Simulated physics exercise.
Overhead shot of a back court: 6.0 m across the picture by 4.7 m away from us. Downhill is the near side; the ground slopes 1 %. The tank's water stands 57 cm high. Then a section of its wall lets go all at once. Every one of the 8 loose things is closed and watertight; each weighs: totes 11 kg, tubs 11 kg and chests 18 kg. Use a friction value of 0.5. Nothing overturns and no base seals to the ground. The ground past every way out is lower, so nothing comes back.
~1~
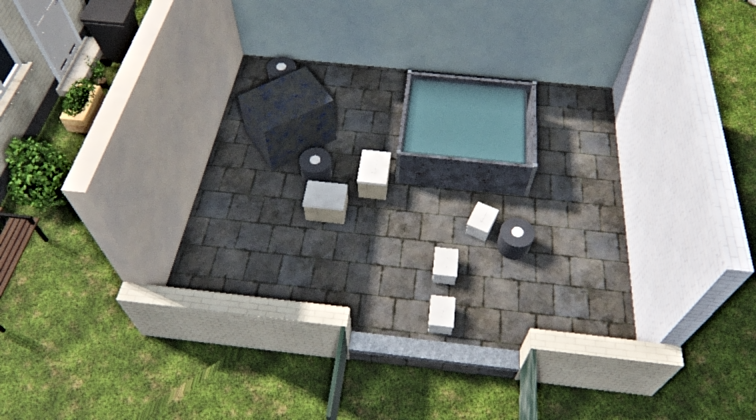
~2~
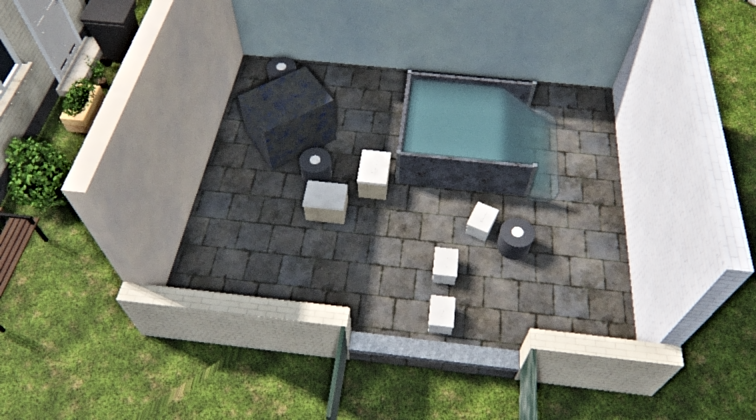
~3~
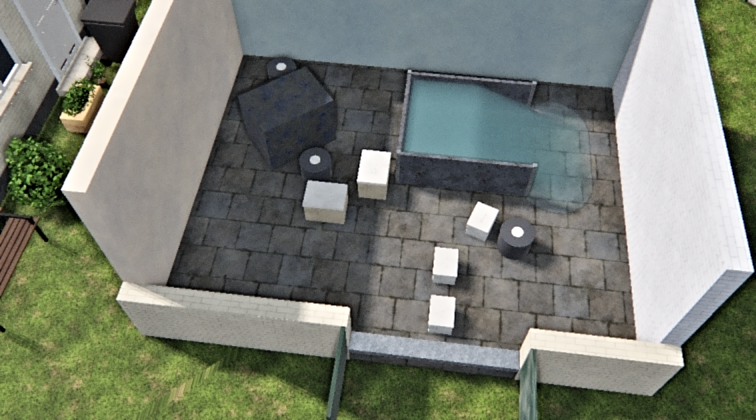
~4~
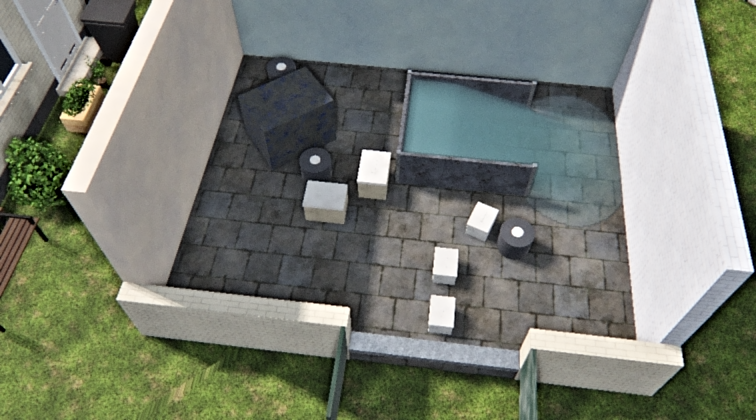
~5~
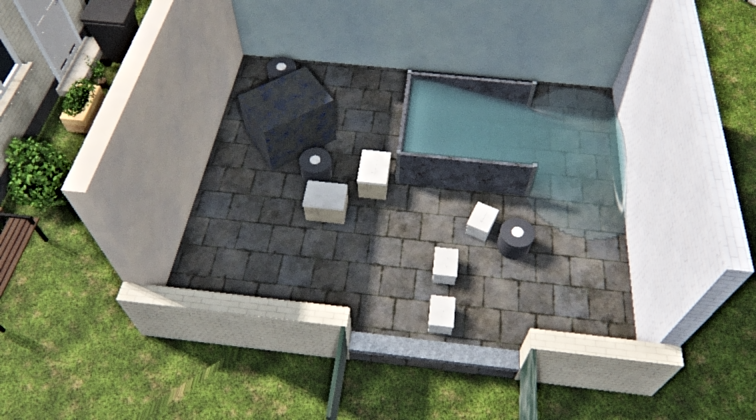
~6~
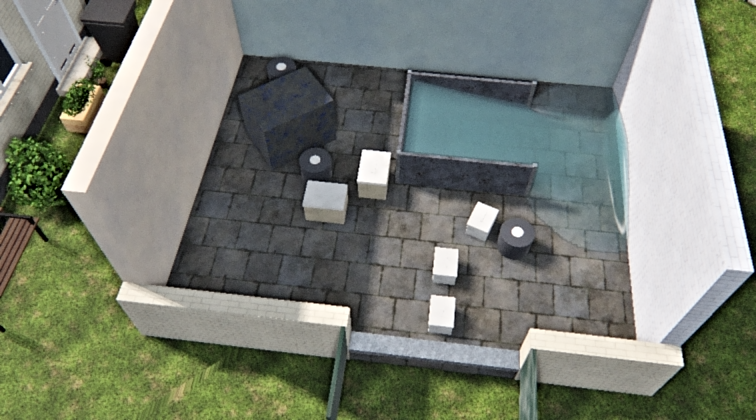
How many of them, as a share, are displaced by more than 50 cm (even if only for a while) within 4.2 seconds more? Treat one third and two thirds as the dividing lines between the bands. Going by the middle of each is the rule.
Bottom band.
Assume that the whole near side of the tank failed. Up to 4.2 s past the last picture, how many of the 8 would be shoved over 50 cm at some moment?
4.
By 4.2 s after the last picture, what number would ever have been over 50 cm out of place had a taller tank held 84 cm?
In that case the number is 3.
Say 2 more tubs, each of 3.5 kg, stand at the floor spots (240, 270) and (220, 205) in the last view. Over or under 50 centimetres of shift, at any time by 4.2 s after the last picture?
Respectively: Doesn't reach it; doesn't reach it.
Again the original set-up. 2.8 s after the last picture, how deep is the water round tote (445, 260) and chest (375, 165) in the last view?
Close to 4 and 0 centimetres.
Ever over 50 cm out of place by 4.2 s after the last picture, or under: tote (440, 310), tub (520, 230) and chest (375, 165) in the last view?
Listed in sequence: Higher; lower; lower for the last.
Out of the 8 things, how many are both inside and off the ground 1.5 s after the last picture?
Tally: 0 of them.
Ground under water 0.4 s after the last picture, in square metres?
Some 7.0 m2 of it.
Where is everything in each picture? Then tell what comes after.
A tote at (446, 262), on the bottom; a tub at (281, 67) rests on the ground; water covers 2.6 m2; 0 of 8 have shifted, in the first frame.
A tote at (446, 262), on the bottom; a tub at (281, 67), on the bottom; 3.4 m2 under water; 0 of 8 have shifted, in the second frame.
A tote at (446, 262), on the bottom; a tub at (281, 67), on the bottom; water covers 4.4 m2; 0 of 8 have shifted, in the third frame.
A tote at (446, 262) rests on the ground; a tub at (281, 67) rests on the ground; water covers 5.6 m2; 0 of 8 have shifted, in the fourth frame.
A tote at (446, 262) rests on the ground; a tub at (281, 67) rests on the ground; water covers 6.1 m2; 0 of 8 have shifted, in the fifth frame.
A tote at (446, 262) rests on the ground; a tub at (281, 67), on the bottom; 6.5 m2 under water; 0 of 8 have shifted, in the sixth frame.
Then, 0.4 s after the last picture 0 of 8 are over 50 cm from their spots; 0 afloat.
Then, 1.5 s after the last picture 0 of 8 are over 50 cm from their spots; 0 afloat.
Then, 2.8 s after the last picture 1 of 8 are over 50 cm from their spots; 0 afloat.
Then, 4.2 s after the last picture 2 of 8 are over 50 cm from their spots, and 2 have been at some point; 0 afloat.
